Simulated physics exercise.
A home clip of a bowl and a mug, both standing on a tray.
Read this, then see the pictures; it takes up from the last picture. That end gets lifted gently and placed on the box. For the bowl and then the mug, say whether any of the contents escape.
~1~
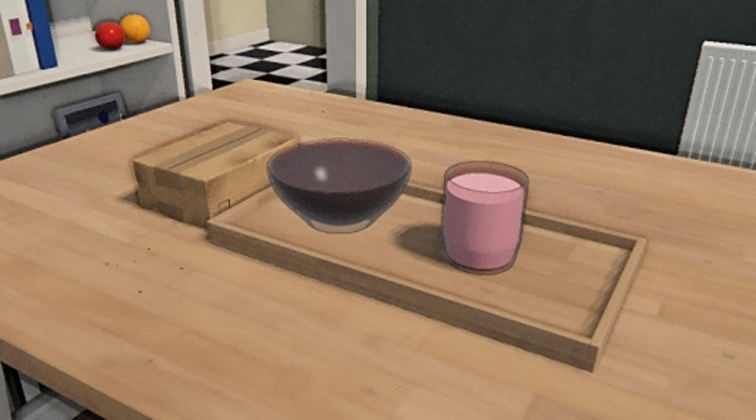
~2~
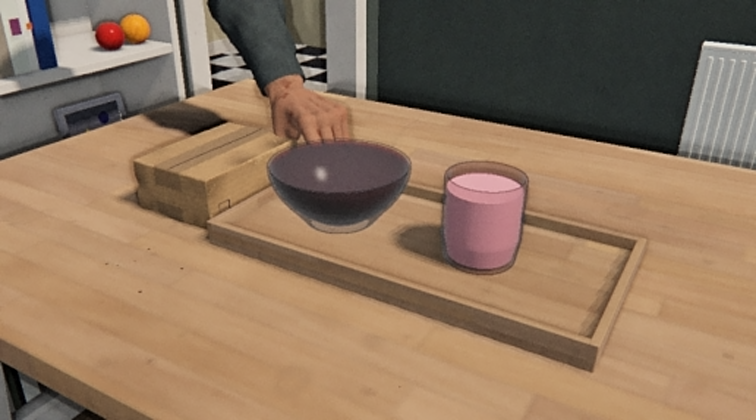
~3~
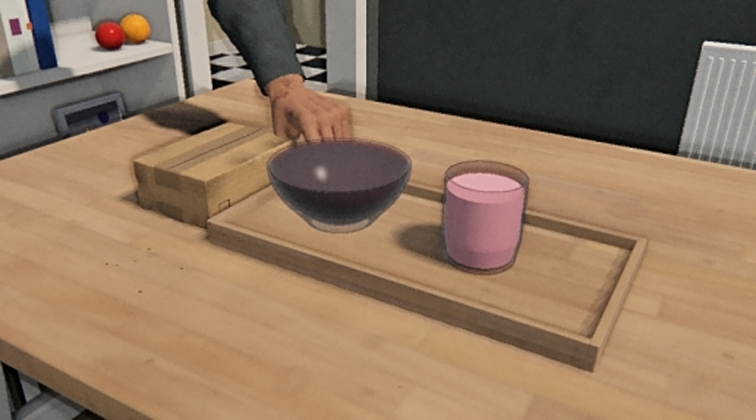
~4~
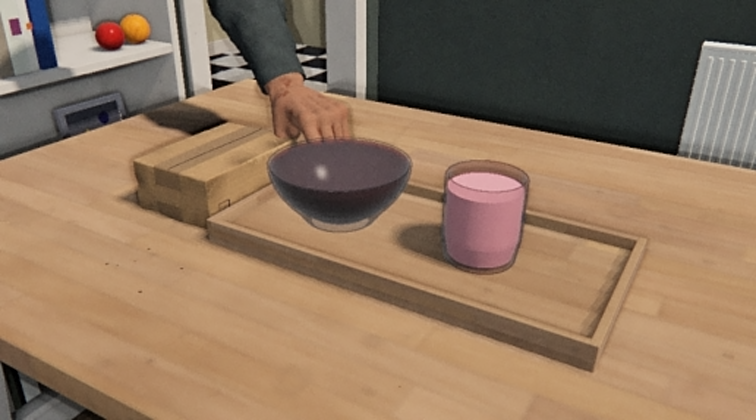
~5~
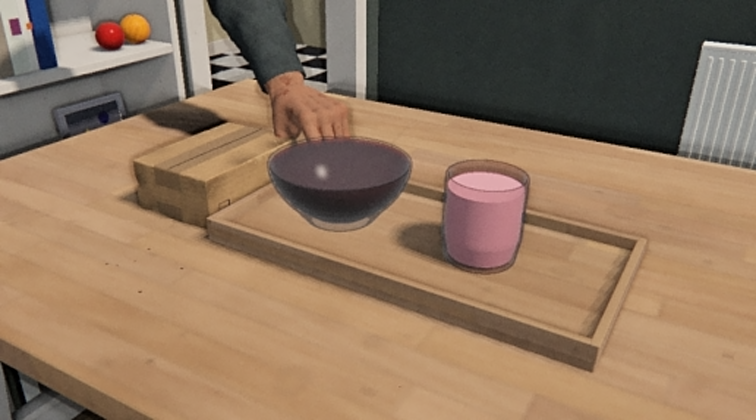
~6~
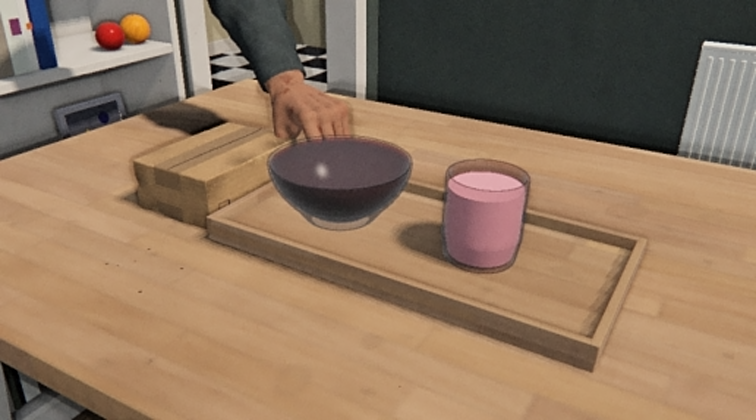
In the end bowl: I'd say some spillage there. Mug: I'd say no spillage there.
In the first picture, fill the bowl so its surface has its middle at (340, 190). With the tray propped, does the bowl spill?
Nothing escapes.
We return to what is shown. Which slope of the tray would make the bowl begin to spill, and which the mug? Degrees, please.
They'd go at something like 4 degrees and 20 degrees respectively.
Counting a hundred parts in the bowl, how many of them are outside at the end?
Share gone: Near 24 per cent.
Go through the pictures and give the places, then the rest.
The tray lies flat; bowl (340, 189) nearly full; mug (483, 214) about three quarters full; box (171, 195), in the first picture.
A hand takes the end of the tray; bowl nearly full, surface at (340, 166); mug about three quarters full, surface at (485, 188), in the second picture.
The end is rising; bowl (340, 188) nearly full; mug (483, 214) about three quarters full, in the third picture.
The end has come up a little; bowl nearly full, surface at (340, 164); mug about three quarters full, surface at (486, 188); box (171, 195), in the fourth picture.
Slope near 1°; bowl (340, 186) nearly full; mug (484, 214) about three quarters full, in the fifth picture.
The tray slopes by about 1°; bowl nearly full, surface at (340, 162); mug about three quarters full, surface at (486, 187); box (171, 195), in the sixth picture.
Shortly, the tray slopes by about 5°; bowl, it has lost some; mug, none is lost.
Then, the tray slopes by about 11°; bowl, it has lost some; mug, none is lost.
At the finish, the tray slopes by about 10°, resting on the box; bowl, it has lost some; mug, none is lost.
